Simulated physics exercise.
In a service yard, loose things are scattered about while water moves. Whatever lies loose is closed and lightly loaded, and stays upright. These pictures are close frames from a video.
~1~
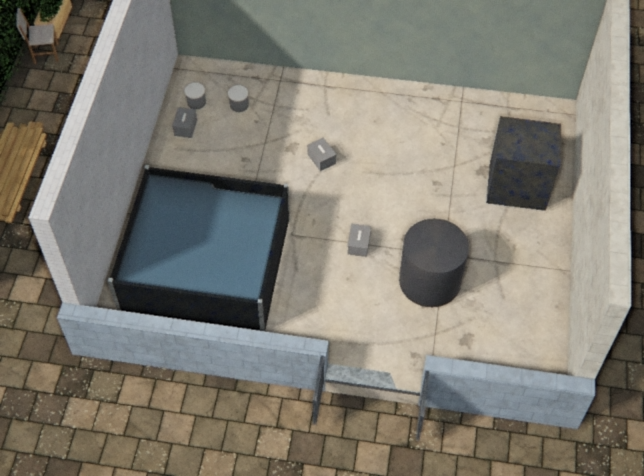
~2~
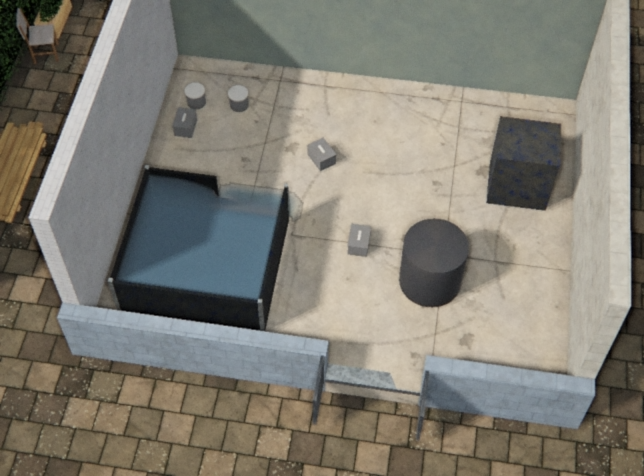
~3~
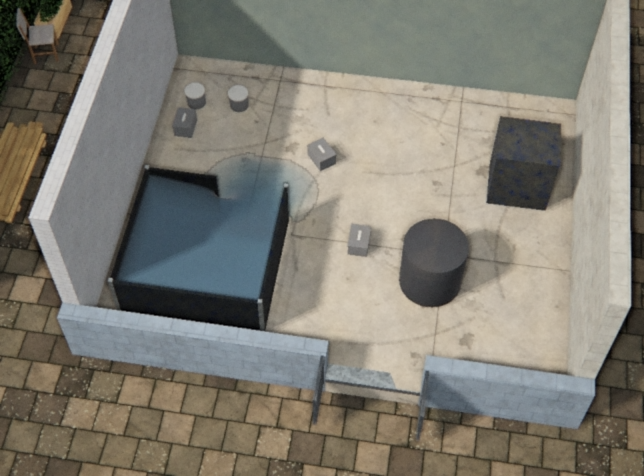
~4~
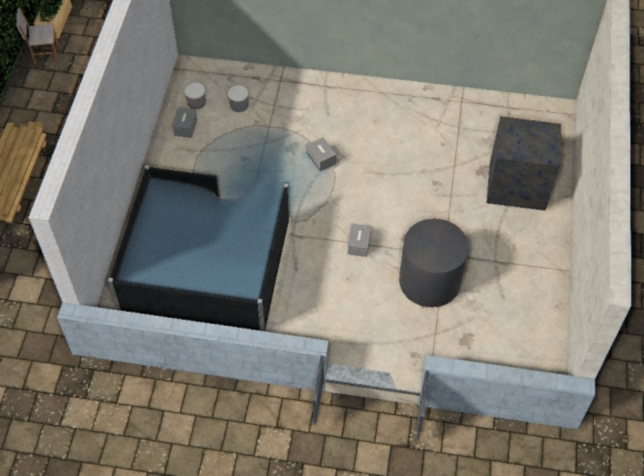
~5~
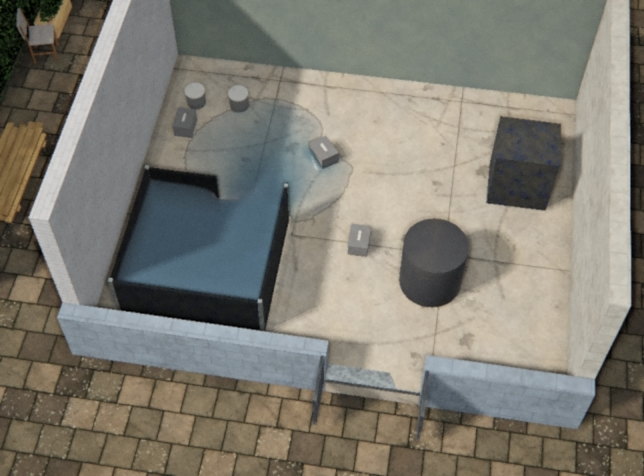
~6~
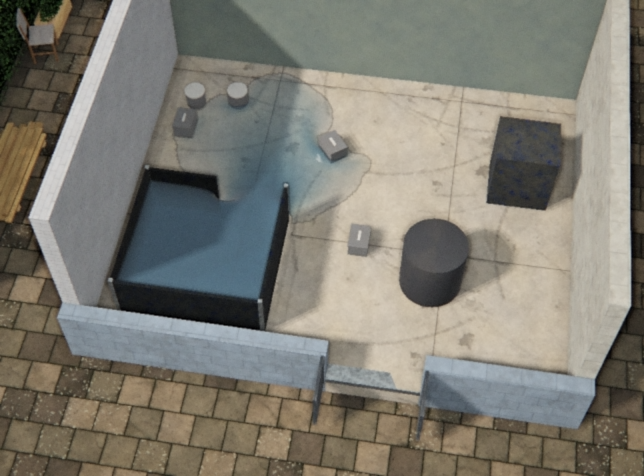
A walled yard with a pale concrete floor, bordered by brown paving, holds a large dark-sided tank of blue water at left, seen from high above by a still camera. A dark grey cylinder and a black block stand at right, with small grey blocks and two round pails scattered about. Water pours through a gap in the tank's far corner, spreads across the floor and slightly nudges the nearest grey block.
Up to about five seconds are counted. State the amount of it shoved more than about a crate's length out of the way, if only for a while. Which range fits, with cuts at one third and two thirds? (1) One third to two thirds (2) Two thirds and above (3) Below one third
2.
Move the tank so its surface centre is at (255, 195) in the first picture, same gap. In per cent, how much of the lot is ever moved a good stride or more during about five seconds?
Roughly 80 in a hundred.
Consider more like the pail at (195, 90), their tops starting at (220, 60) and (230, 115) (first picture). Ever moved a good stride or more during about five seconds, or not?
Taking them in order, the first one goes the distance and the second one goes the distance.
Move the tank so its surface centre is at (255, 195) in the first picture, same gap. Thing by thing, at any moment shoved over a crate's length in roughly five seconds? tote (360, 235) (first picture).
For that one: Short of that.
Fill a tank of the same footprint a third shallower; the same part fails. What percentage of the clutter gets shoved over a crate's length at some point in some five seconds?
I'd say somewhere about 80 percent.
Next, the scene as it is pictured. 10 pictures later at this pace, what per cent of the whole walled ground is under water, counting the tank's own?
I'd put it at around 55 in a hundred.
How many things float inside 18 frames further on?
The tally stands at 3.
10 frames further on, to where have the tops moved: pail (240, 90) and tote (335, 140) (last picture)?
About (174, 74) and (496, 91).
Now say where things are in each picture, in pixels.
A tote at (322, 150) rests on the ground; a pail at (238, 93) rests on the ground; 0 of 5 have shifted, in the first frame.
A tote at (322, 150) rests on the ground; a pail at (238, 93) rests on the ground; 0 of 5 have shifted, in the second frame.
A tote at (322, 150), on the bottom; a pail at (238, 93), on the bottom; 0 of 5 have shifted, in the third frame.
A tote at (322, 149) rests on the ground; a pail at (238, 93) rests on the ground; 0 of 5 have shifted, in the fourth frame.
A tote at (324, 148), on the bottom, close to its start; a pail at (238, 93), on the bottom; 1 of 5 have shifted, in the fifth frame.
A tote at (333, 142), on the bottom, close to its start; a pail at (238, 90), on the bottom, close to its start; 2 of 5 have shifted, in the sixth frame.
A moment on, 2 of 5 are well off their spots; 0 afloat.
Next, 2 of 5 are well off their spots; 3 afloat.
Later, 3 of 5 are well off their spots; 3 afloat.
In the end, 4 of 5 are well off their spots, and 4 have been at some point; 2 afloat.
